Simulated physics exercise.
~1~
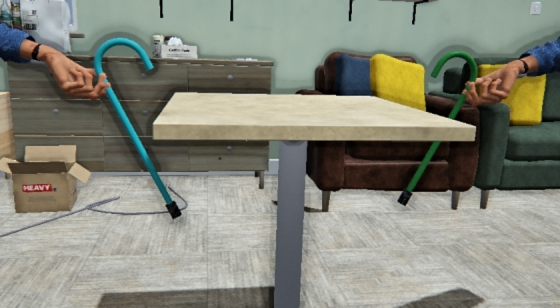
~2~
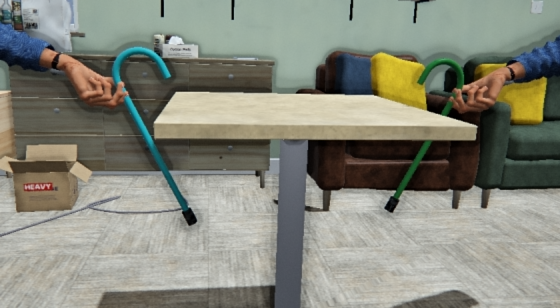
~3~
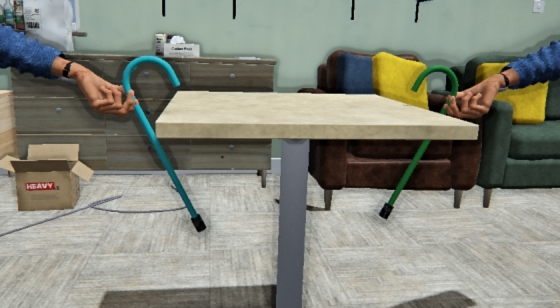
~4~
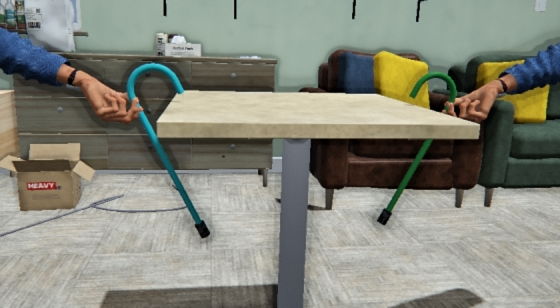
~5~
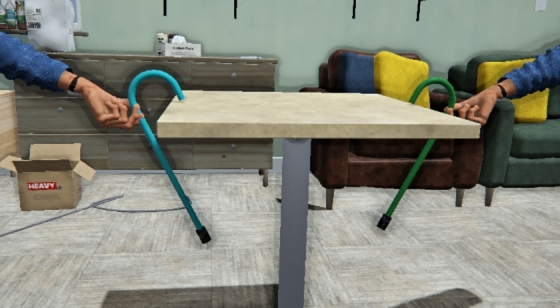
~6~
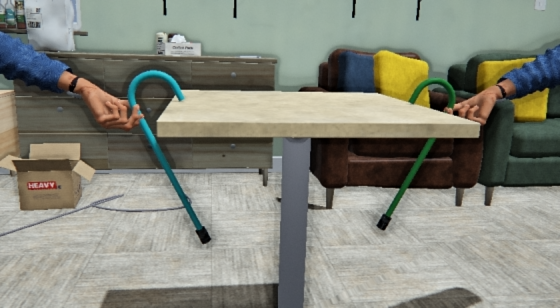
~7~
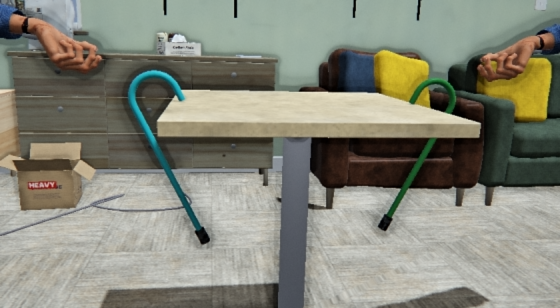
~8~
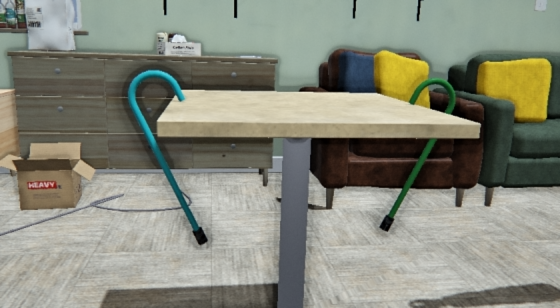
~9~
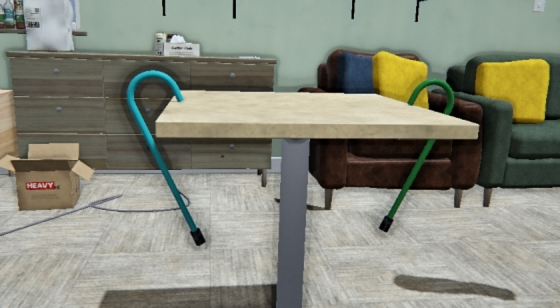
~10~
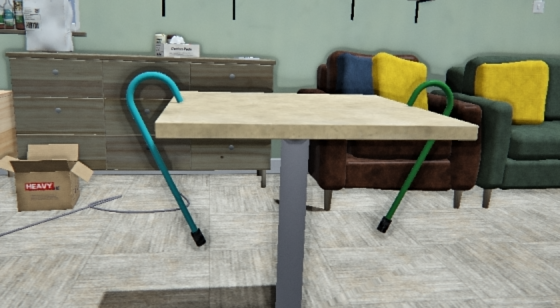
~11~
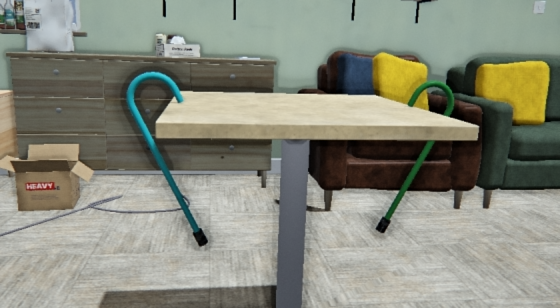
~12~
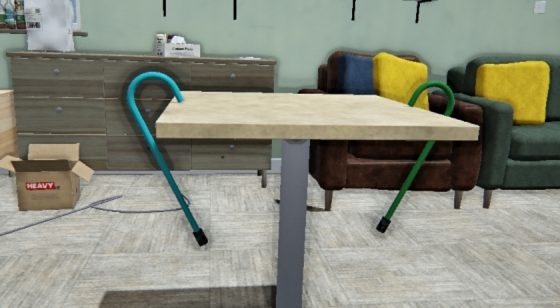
In a room with green walls, a grey cabinet, dark sofas with yellow cushions and an open cardboard box, a pale-topped table stands in the foreground. Two hands reach in from either side, the left one holding a turquoise cane and the right one a green cane. They bring the canes inward, toward opposite ends of the tabletop, and lower the crooks over its edges. The hands then let go and draw back out of view. Both canes stay hooked on the table, hanging still at a slant with their dark tips above the floor.
